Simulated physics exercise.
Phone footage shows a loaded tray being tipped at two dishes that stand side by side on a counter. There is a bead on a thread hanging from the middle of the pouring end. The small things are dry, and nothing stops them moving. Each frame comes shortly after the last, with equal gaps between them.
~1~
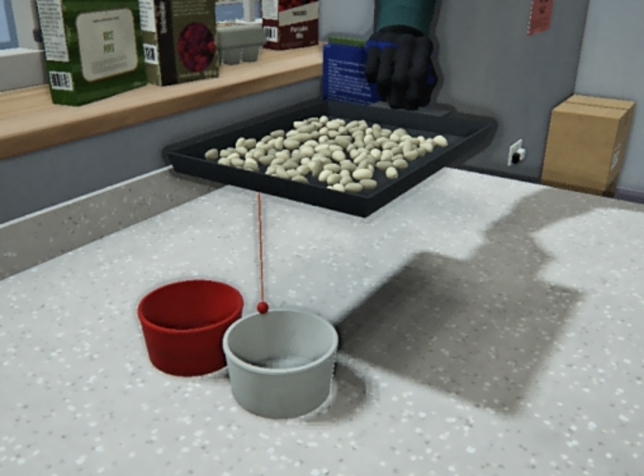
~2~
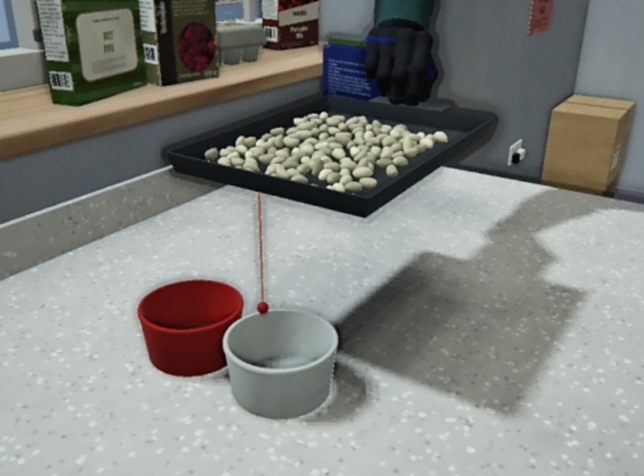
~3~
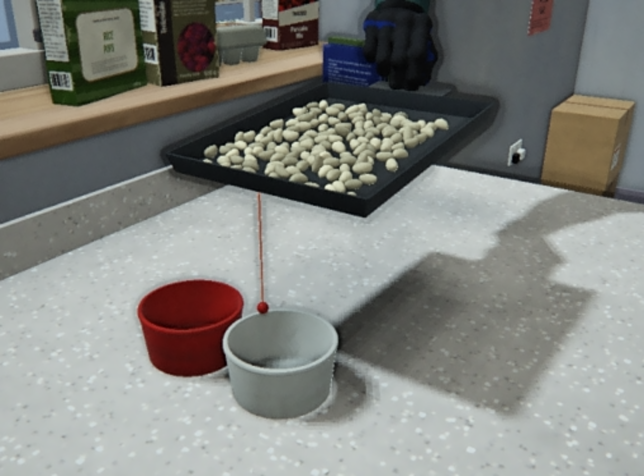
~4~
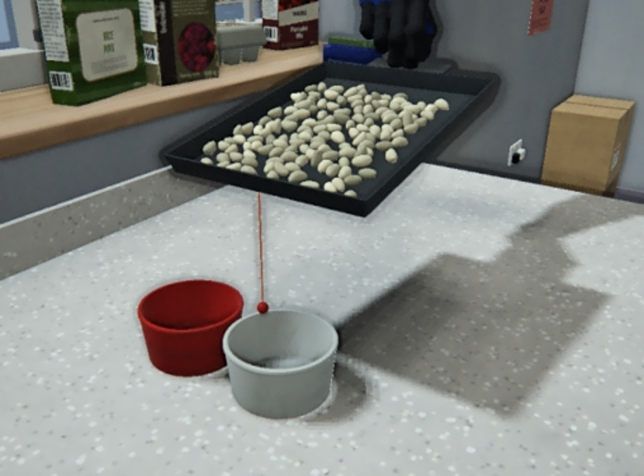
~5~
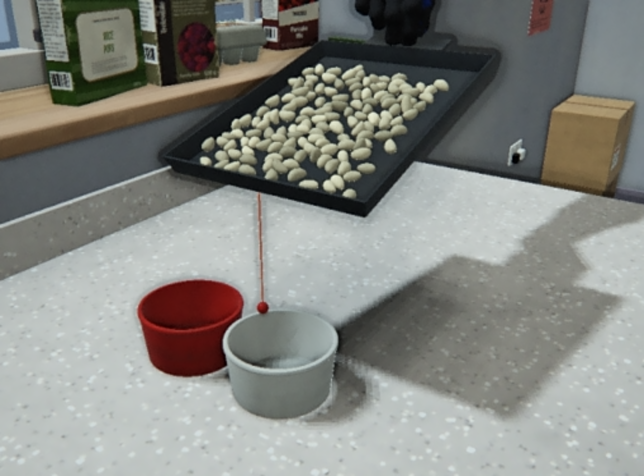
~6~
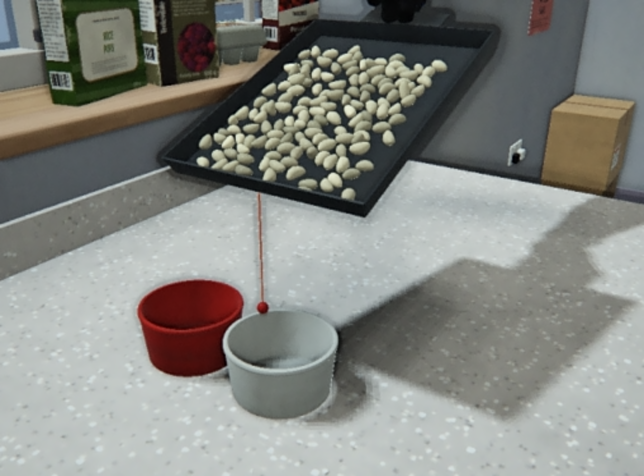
A dark-gloved hand holds the far edge of a black tray of white beans above a speckled pale counter, seen from slightly above by a still camera. Below the tray's near edge, a red bead hangs on a thread by a red dish at left and a pale grey one at right, with boxes behind. The hand raises the far edge, steadily steepening the tray, while the beans stay spread across it.
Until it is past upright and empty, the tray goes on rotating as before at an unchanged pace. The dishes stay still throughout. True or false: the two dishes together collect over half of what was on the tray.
False, they collect less than half.
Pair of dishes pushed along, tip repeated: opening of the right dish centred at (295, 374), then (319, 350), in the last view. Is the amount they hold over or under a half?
First place: Beyond half; second place: Short of half.
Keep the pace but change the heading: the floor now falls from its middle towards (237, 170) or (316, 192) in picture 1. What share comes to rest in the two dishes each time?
First heading 80 %, second heading 20 %.
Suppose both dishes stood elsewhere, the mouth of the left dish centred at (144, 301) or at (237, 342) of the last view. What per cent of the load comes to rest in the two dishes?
You'd end up with around 30 per cent and then around 50 per cent.
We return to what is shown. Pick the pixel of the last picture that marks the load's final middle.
(217, 429).
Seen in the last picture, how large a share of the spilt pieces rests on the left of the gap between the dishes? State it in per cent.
Close to 60 per cent of the spill, I think.
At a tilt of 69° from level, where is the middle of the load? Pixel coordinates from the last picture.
The middle of the pieces shows up near (265, 129).
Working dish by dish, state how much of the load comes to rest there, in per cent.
Looks like close to 10 % lands in the left dish and close to 10 % in the right one.
Shortly afterwards, tray tipped steeply; all but a few on the tray; only a few in the air.
Next, tray tipped past a quarter turn; a little on the tray; only a few in the right dish; only a few in the left dish; near a quarter outside both; near two thirds in the air.
Some moments later, tray tipped past a quarter turn; a little in the right dish; a little in the left dish; the bulk outside both.
In the end, tray tipped past a quarter turn; a little in the right dish; a little in the left dish; the bulk outside both.
